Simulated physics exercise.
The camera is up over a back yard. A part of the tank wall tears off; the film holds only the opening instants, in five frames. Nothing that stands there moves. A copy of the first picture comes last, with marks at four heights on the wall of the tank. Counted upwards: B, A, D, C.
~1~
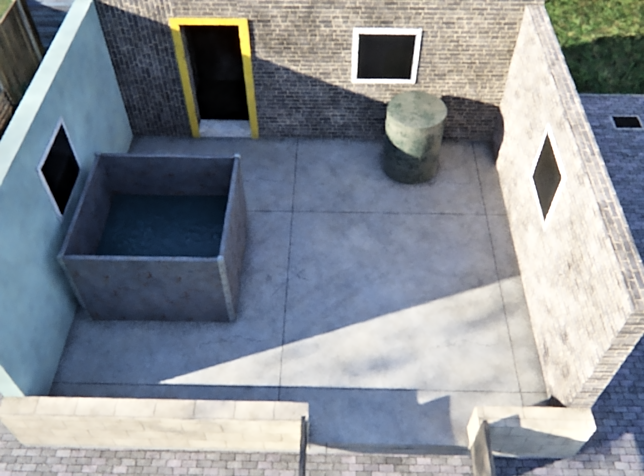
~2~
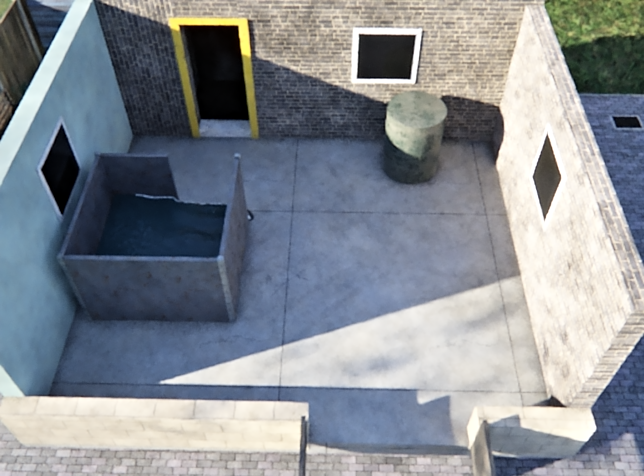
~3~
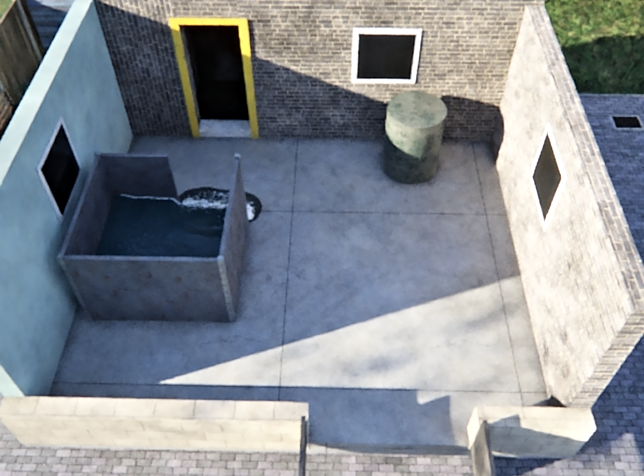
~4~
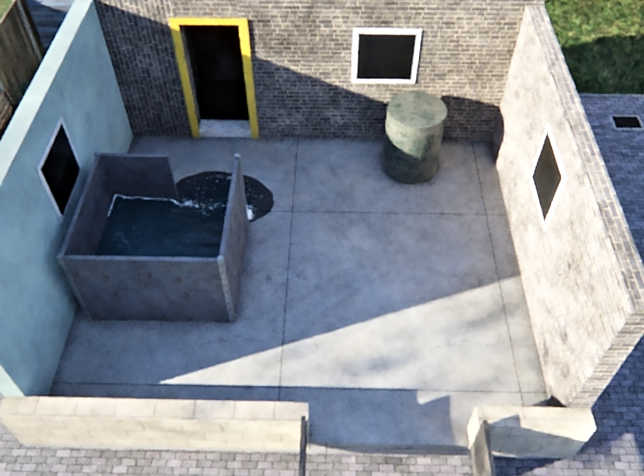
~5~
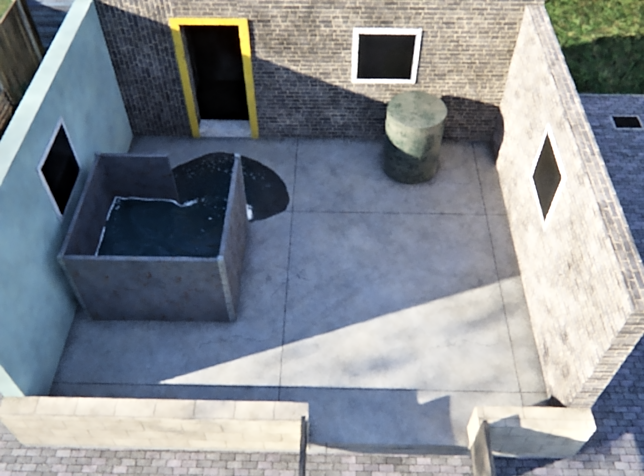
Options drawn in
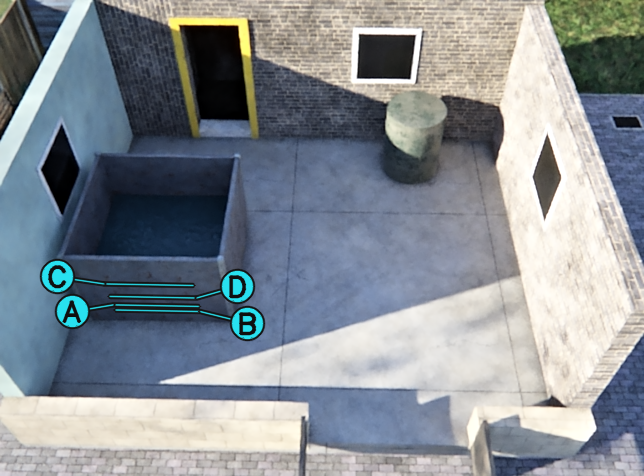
In a walled back yard seen from above, a square grey tank of dark water stands by the blue wall at left. Part of its back side opens, and water pours out behind it. A dark puddle spreads across the paving toward the yellow doorway and to the right, while the green drum stays dry.
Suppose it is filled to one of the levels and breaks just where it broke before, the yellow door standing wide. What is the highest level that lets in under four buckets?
A is the one.
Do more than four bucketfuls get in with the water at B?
No.
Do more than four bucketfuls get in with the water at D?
Yes, that goes wrong.
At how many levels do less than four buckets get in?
Two of the four.
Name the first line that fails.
That is line D.
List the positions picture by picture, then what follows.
Water in the tank at rest, its middle at (166, 241); foot of the yellow doorway at (226, 137); open gate at (392, 402).
Water covers 1 % of the ground, its front hidden from here.
Water covers 3 % of the ground, its front hidden from here.
Water covers 5 % of the ground and shows as far out as (264, 206).
Water covers 9 % of the ground and shows as far out as (264, 174).
On the marked copy, A at (156, 305); B at (157, 310); C at (148, 284); D at (153, 297); from the bottom up B, A, D, C.
With A, a bucket or two gets in.
With B, nothing gets over.
With C, dozens of bucketfuls pour in.
With D, about 11 bucketfuls get in.
